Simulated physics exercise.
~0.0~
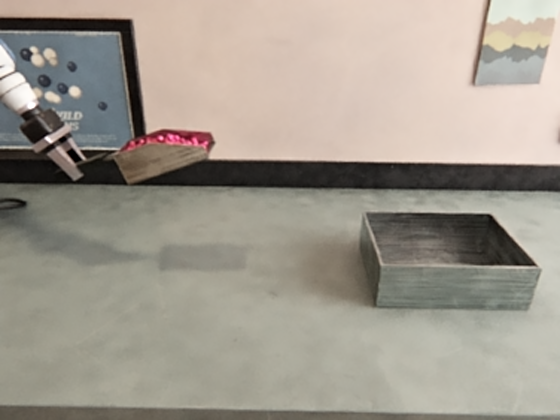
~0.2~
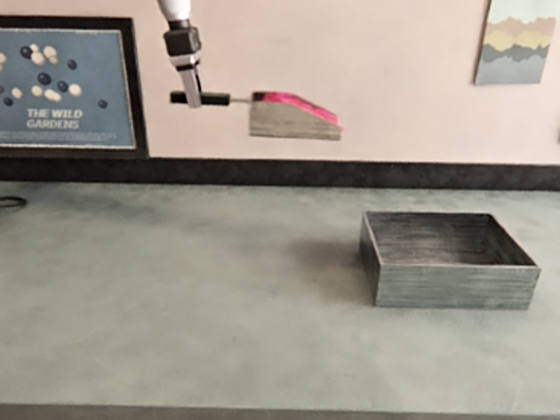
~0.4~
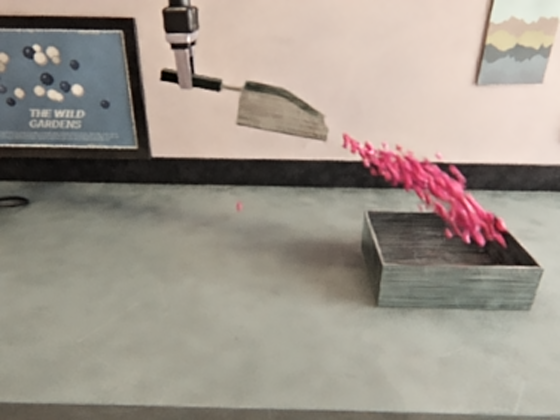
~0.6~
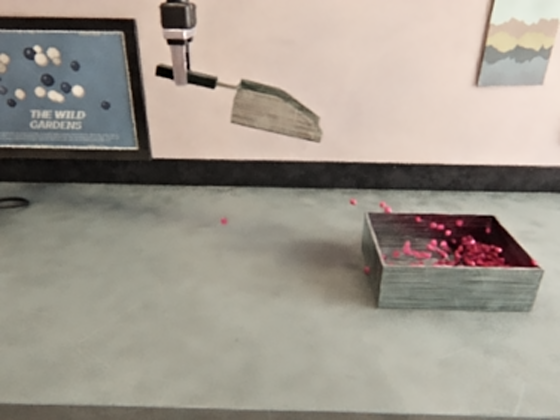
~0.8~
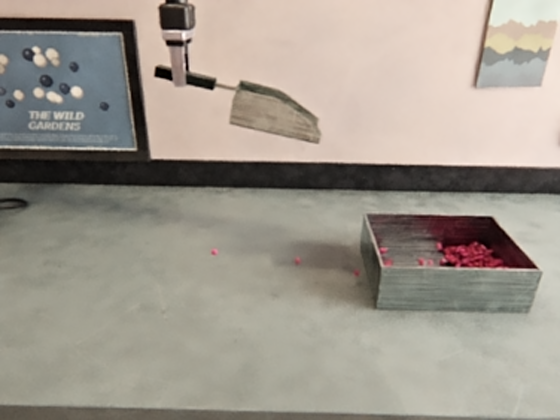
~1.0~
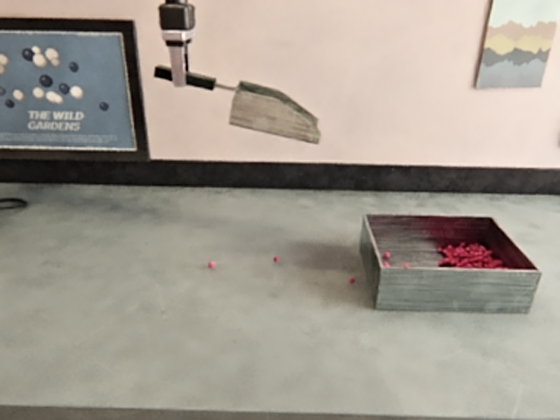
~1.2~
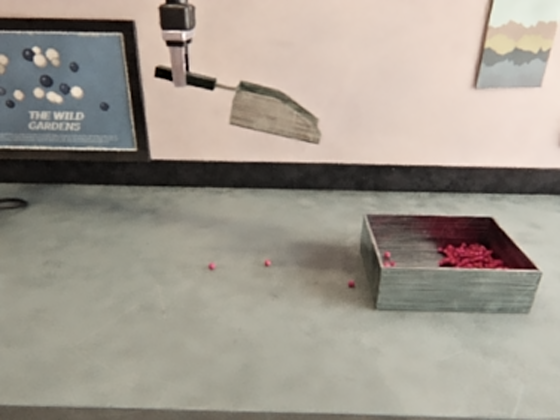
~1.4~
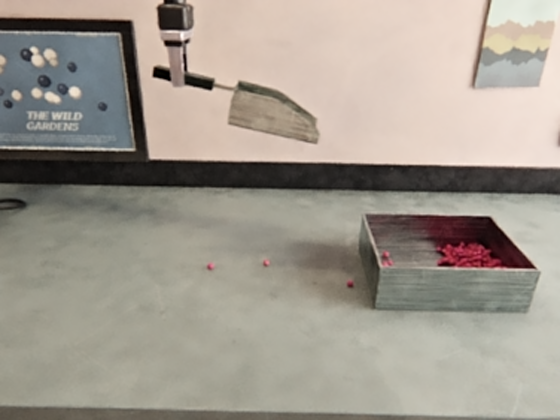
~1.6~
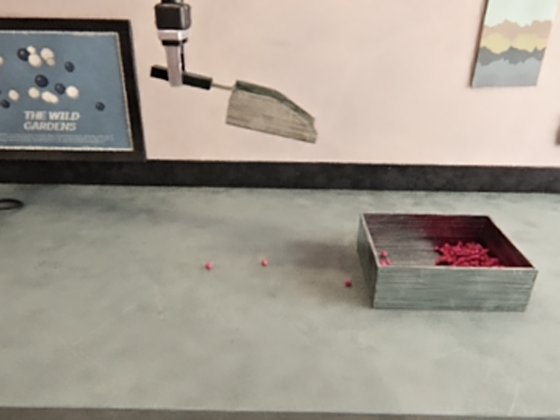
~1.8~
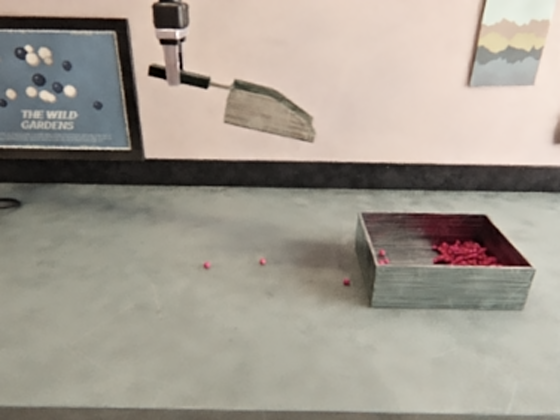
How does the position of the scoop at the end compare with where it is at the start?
At the end the scoop is farther to the right and a little higher than at the start, hanging closer to the box.
On a tabletop, a robot swings a scoop, flinging pink beads into a box, spilling three.
